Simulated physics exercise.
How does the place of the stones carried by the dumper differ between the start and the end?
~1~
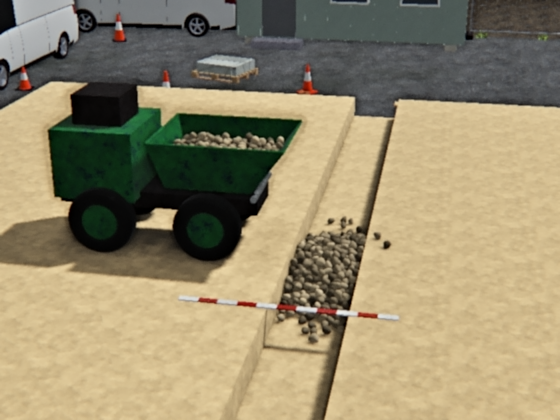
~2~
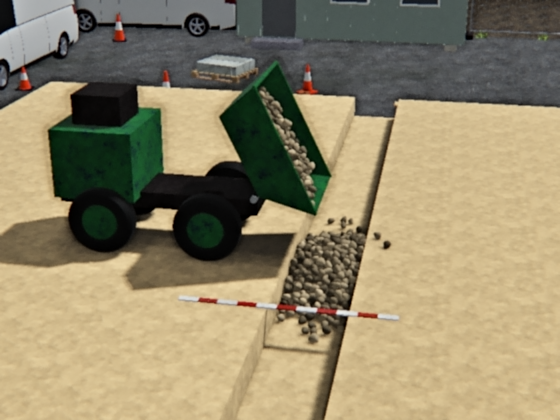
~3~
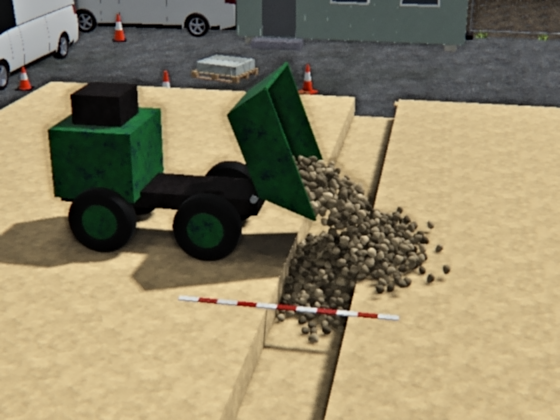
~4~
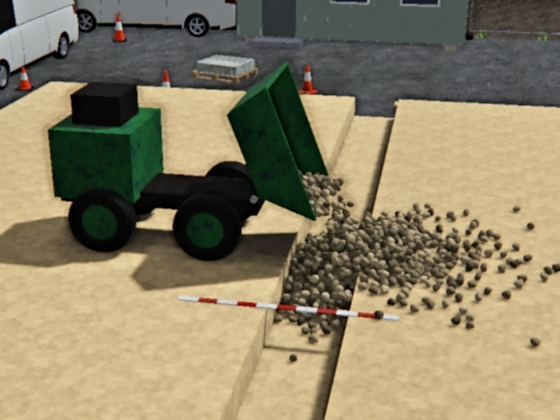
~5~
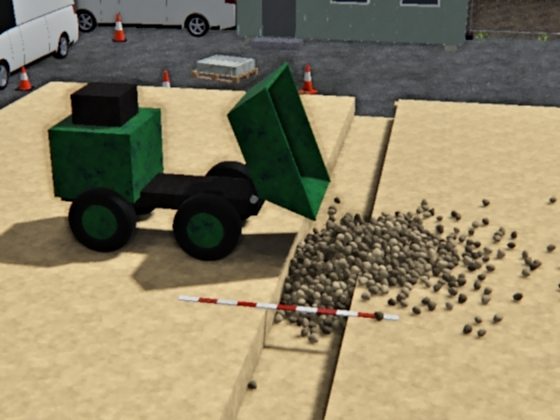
At the start the stones sit in the dumper's skip, left of the trench. By the end they lie lower and farther right, heaped in the trench and scattered over the sand beyond it.
In the video, a green dumper beside a sandy trench tips its raised skip to the right, and its load of round stones pours onto the heap already there, partly filling the trench and scattering across the far side as the emptied skip stays tilted.
